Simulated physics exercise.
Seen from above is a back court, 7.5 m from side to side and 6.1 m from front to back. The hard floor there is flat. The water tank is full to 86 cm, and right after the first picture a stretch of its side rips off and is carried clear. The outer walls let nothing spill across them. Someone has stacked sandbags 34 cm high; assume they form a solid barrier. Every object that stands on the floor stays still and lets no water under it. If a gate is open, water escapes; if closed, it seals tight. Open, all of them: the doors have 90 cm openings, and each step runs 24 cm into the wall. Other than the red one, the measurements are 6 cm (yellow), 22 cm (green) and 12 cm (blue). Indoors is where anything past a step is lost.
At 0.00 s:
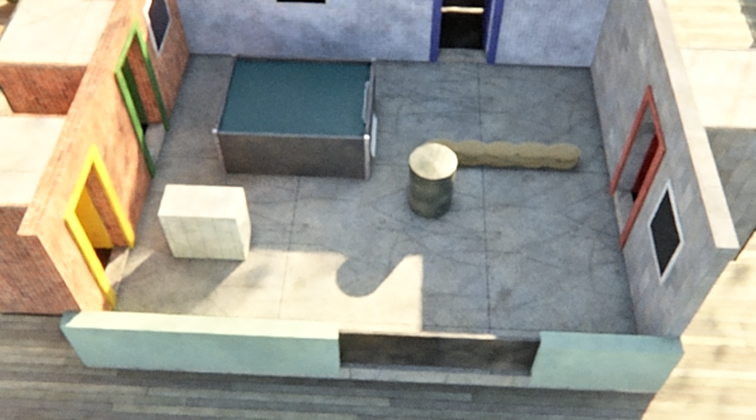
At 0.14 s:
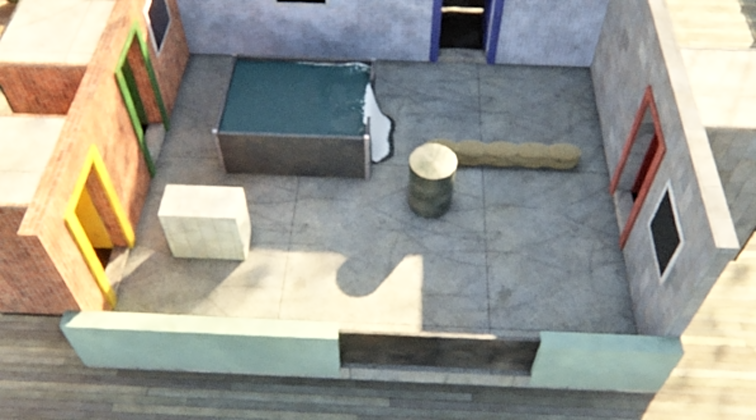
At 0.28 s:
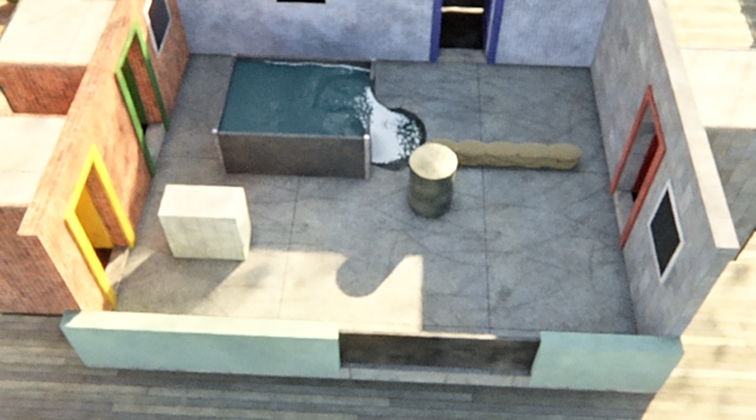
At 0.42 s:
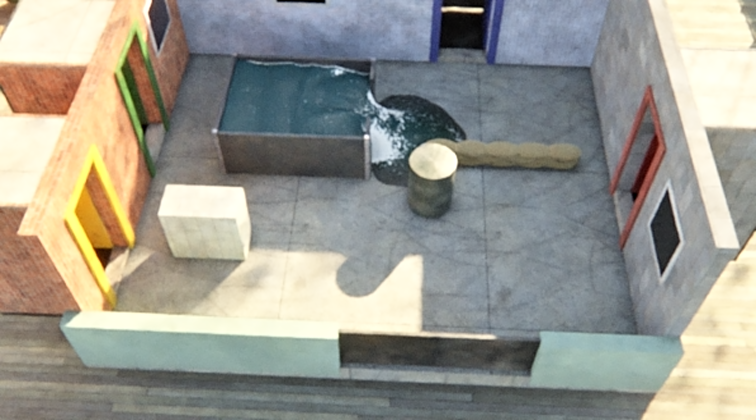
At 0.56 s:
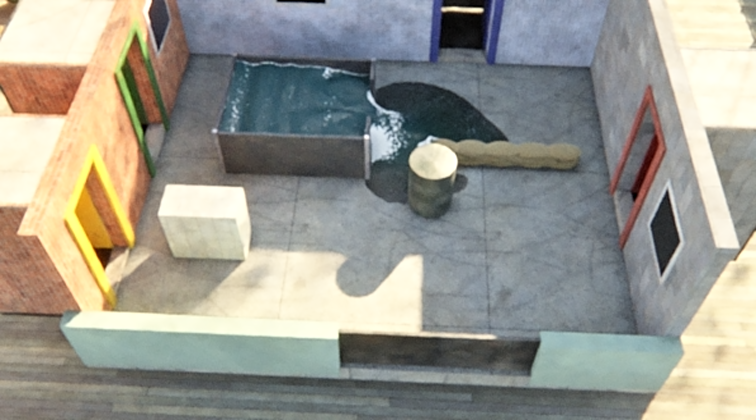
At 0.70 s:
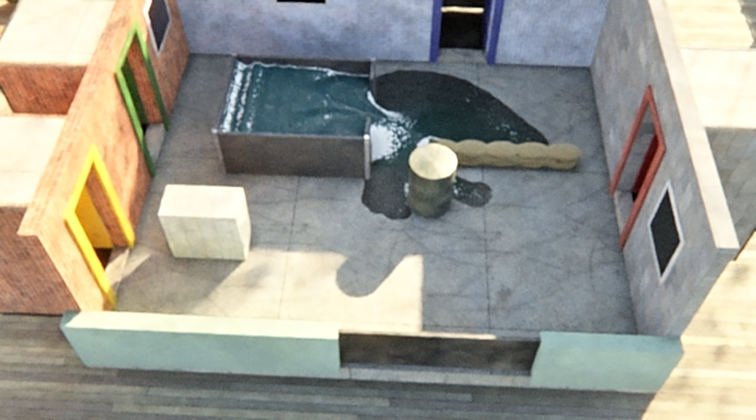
A water tank's right side breaks open and water spreads across the floor around a barrel.
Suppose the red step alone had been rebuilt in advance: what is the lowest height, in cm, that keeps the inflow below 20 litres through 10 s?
About 13.5 cm.
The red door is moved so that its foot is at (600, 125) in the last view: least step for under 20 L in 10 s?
Roughly 32 cm, give or take.
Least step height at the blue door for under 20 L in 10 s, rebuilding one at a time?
Blue door, minimum about 13.5 cm.
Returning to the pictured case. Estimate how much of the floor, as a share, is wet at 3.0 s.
Some 40 per cent is wet.
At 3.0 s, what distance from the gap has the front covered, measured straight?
It gets close to 5.6 metres out.
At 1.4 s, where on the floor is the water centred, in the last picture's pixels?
The balance point sits at roughly (353, 136).
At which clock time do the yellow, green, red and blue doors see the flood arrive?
Yellow at 7.5 seconds, green at 5.5 seconds, red at 1.6 seconds, blue at 0.9 seconds.
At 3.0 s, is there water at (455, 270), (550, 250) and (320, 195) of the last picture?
So the three spots come out spared, swamped, swamped, in that order.
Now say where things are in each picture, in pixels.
In the first frame, still water, 86 cm deep, in the water tank at (298, 98); the red door at (634, 176) is dry.
In the second frame, the gap is at (369, 123), the front 0.4 m out at (389, 154); the back of the water tank holds 86 cm.
In the third frame, the front is at a hidden place, 0.9 m from the gap at (369, 125); 0.9 m2 of floor is wet, 86 cm left at the back.
In the fourth frame, the gap is at (369, 126), the front 1.6 m out at (460, 146); the back of the water tank holds 86 cm.
In the fifth frame, water pours out at (369, 125) and has run 2.3 m, to (503, 145); about 7 cm deep outside, 82 cm at the back.
In the sixth frame, the gap is at (369, 125), the front 2.9 m out at (542, 146); the back of the water tank holds 72 cm; the red door at (634, 176), 4.3 m from the gap, is still 1.7 m from the nearest water.
After 1.4 s water covers 30 % of the floor, deepest (50 cm) near (376, 135); it has not reached the red door.
After 3.0 s water covers 40 % of the floor, deepest (34 cm) near (565, 134); 18 cm at the red door, 4 litres in over its 16 cm step.
After 10.0 s water covers 95 % of the floor, deepest (16 cm) near (148, 192); 4 cm at the red door, 9 litres in over its 16 cm step.
At the red door as built, the water arrived by 1.7 s and peaked near 21 cm at 2.2 s.
With a step of 12.5 cm, 26 litres would have come in within the 10 s; with 14.5 cm, 15 litres. So under 20 litres takes about 13.5 cm.
